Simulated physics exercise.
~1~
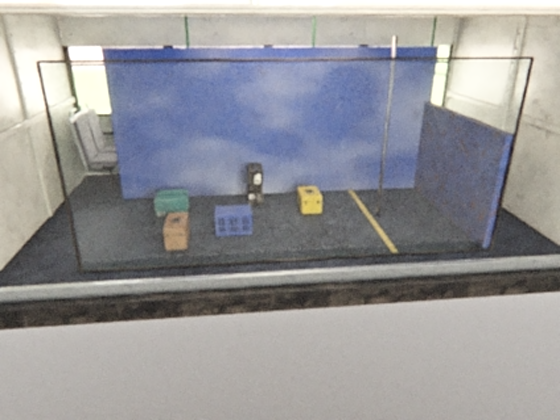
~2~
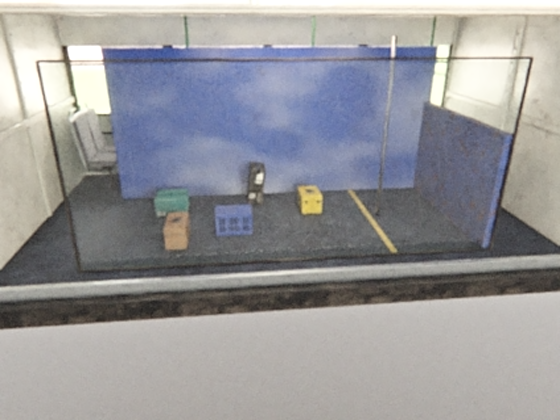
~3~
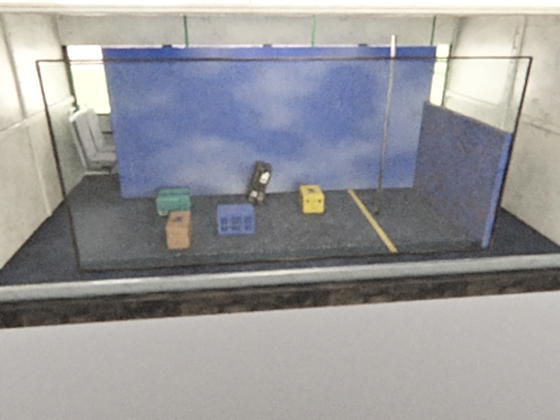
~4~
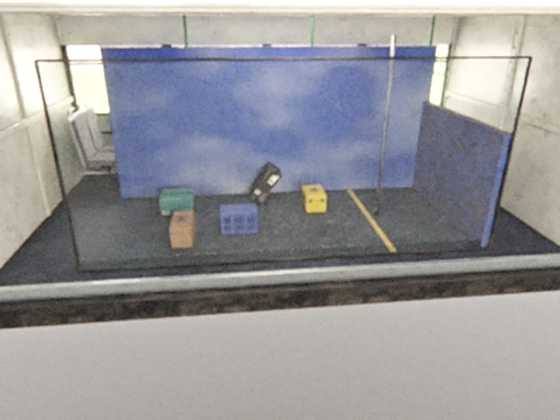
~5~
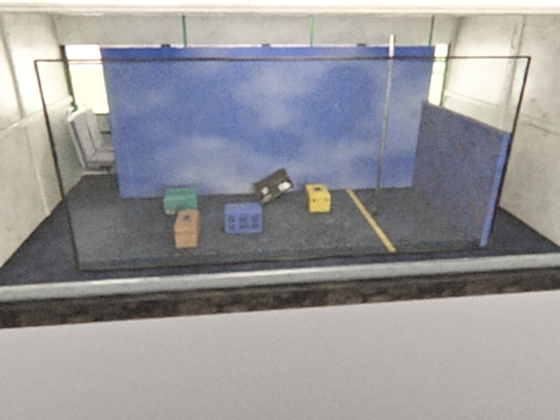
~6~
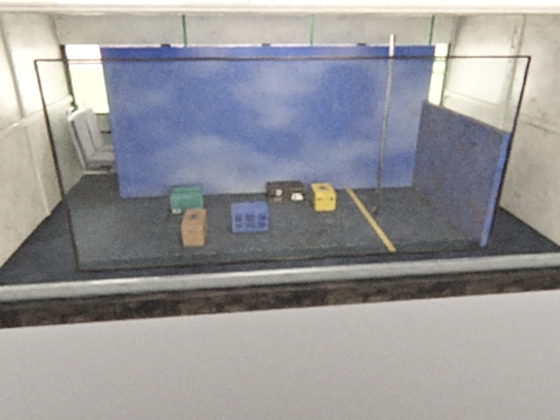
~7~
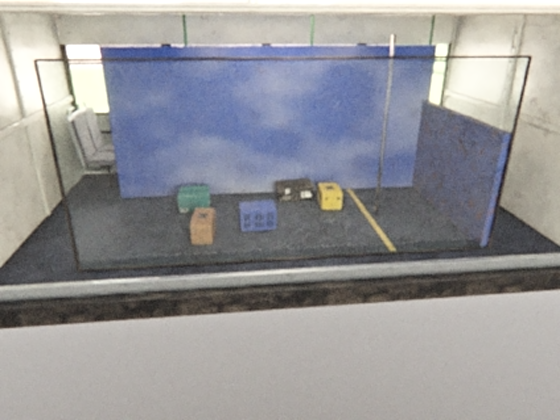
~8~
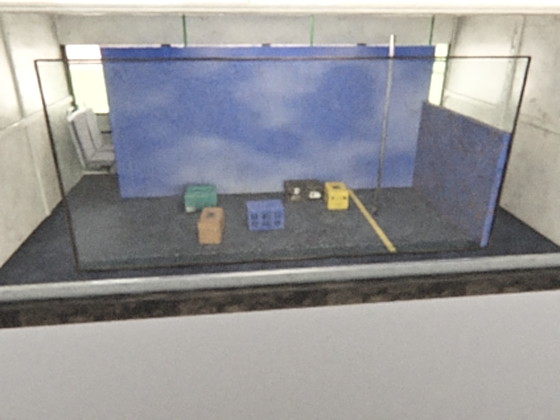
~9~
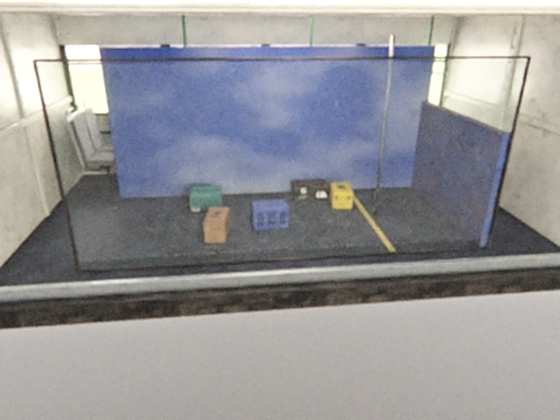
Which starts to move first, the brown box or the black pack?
The black pack moves first, leaning over to the right before the brown box begins to slide.
To begin with, a black pack stands upright on the dark floor of a bay with a blue back wall, among a teal box, a brown box, a blue crate and a yellow box, with a yellow line and a pole to the right. The pack leans to the right while the others hardly shift. It tips further and drops onto its side as the boxes and the crate begin sliding right. All five then slide a short way across the floor, staying apart from the line. In the end, the yellow box is nearest the line, and every item is still short of it.
